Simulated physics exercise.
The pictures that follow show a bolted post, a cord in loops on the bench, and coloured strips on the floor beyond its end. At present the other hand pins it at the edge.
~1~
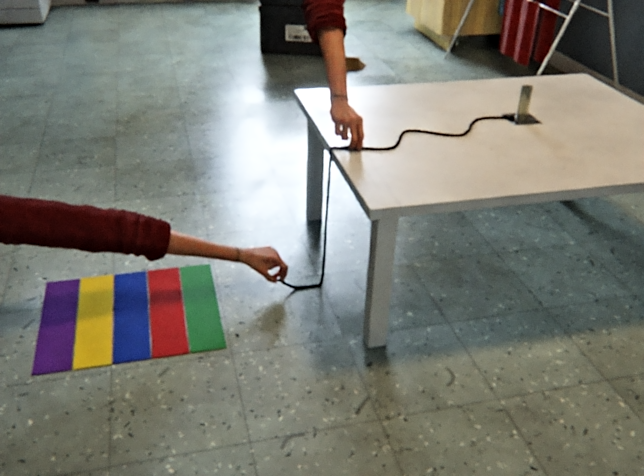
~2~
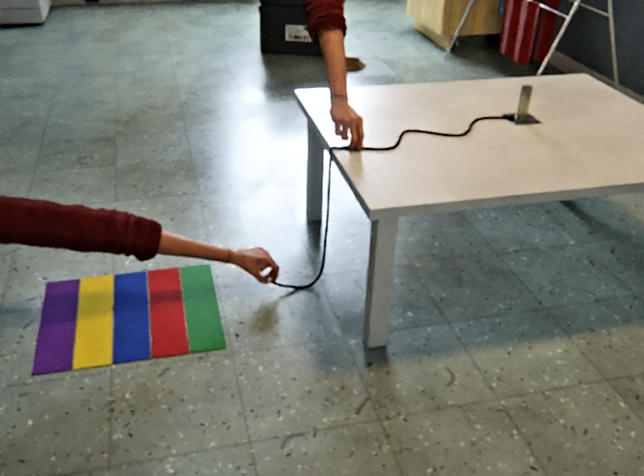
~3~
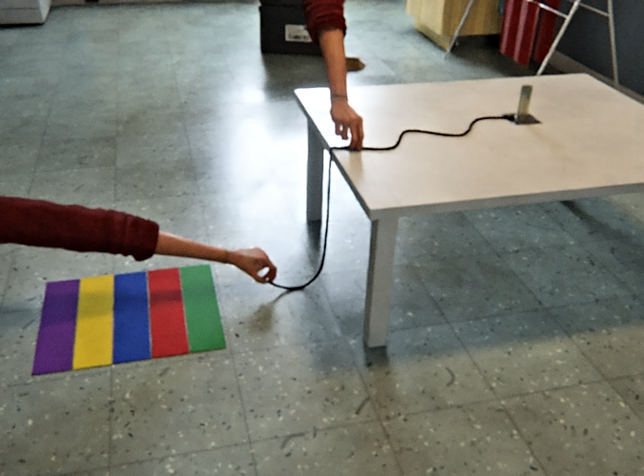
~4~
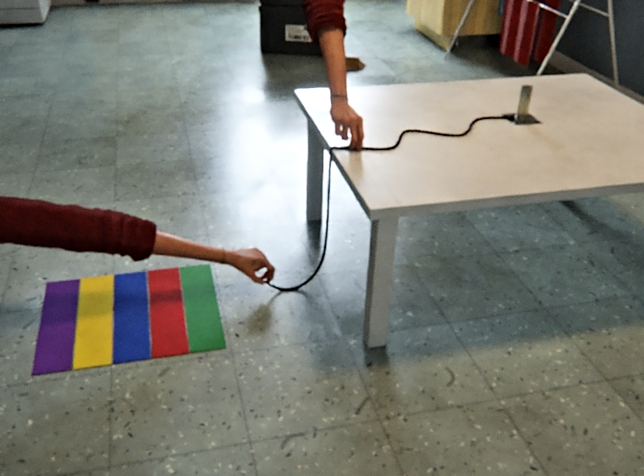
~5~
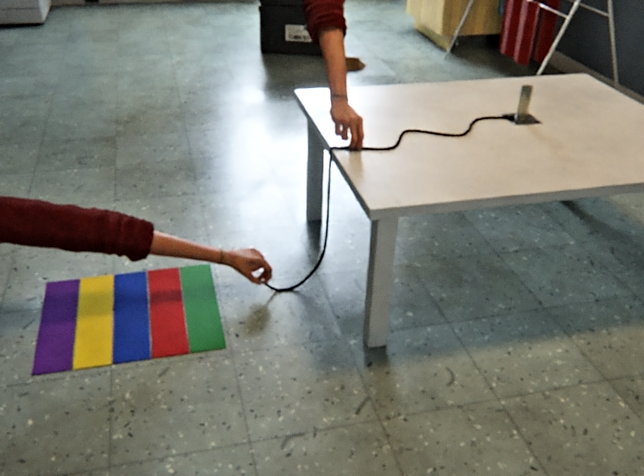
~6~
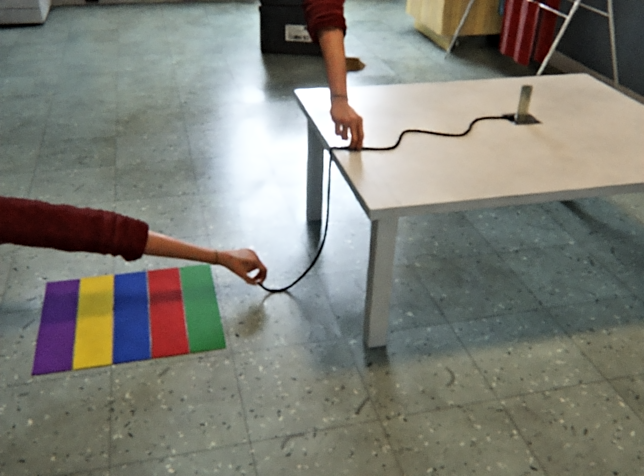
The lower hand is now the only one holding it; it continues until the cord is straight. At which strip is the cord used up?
At the blue one.
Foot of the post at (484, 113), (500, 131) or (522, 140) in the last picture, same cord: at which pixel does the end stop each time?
It works out at around (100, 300), (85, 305) and (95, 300) for the three tries.
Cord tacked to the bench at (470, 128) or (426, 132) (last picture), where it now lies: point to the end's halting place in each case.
Approximately (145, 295) and (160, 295), respectively.
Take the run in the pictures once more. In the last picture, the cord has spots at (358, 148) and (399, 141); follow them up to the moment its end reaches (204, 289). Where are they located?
Roughly (329, 162) for the first and (371, 143) for the second.
Early on, end near (204, 289); over green.
Midway, end near (158, 294); over red.
At the end of the slack, end near (132, 298); over blue. It halts on the blue strip.
